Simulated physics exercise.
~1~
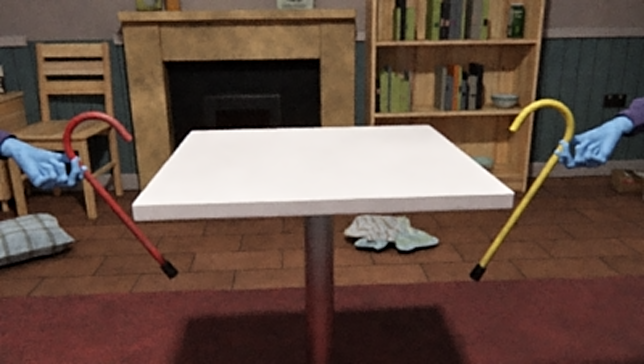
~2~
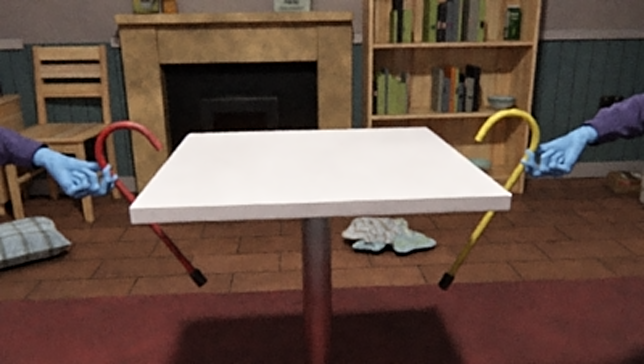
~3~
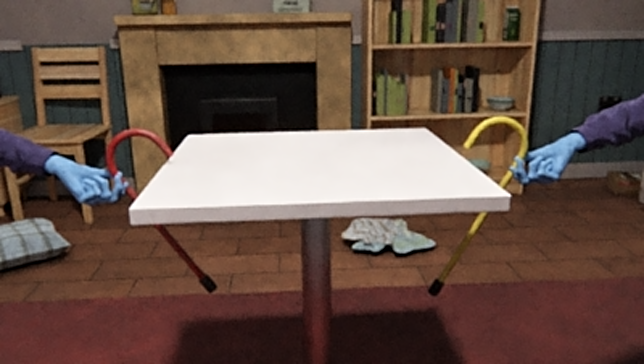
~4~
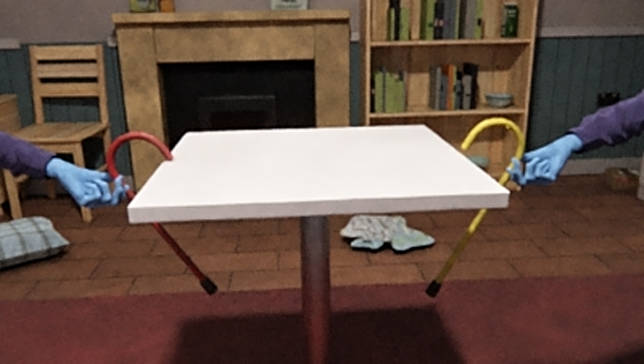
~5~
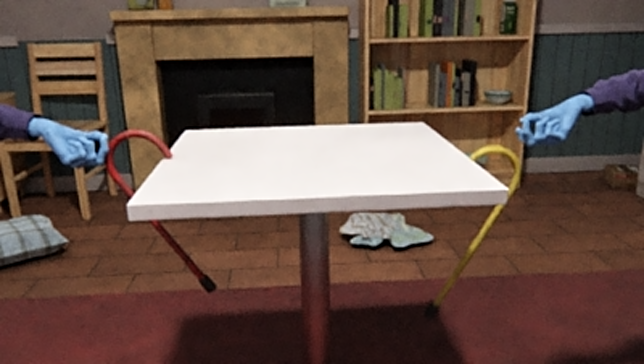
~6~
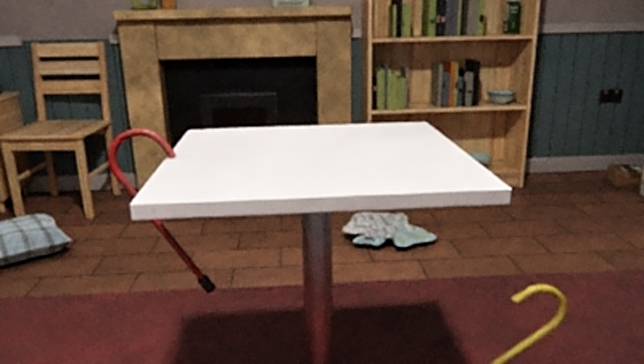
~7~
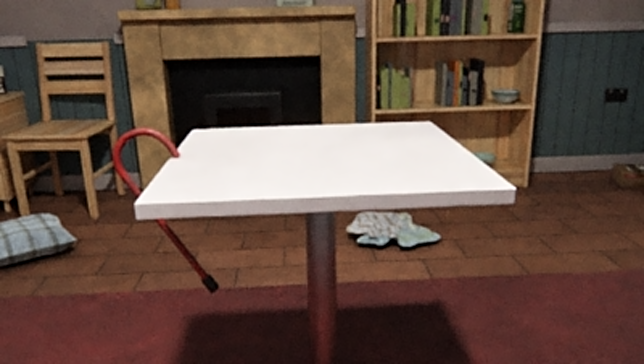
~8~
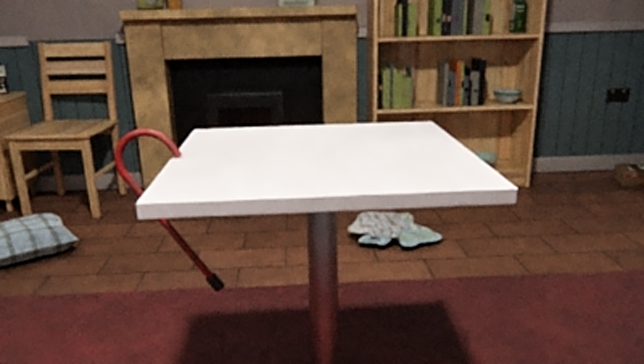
Yellow cane slipping off the right edge of a white table after gloved hands let go, red cane staying hooked at left.
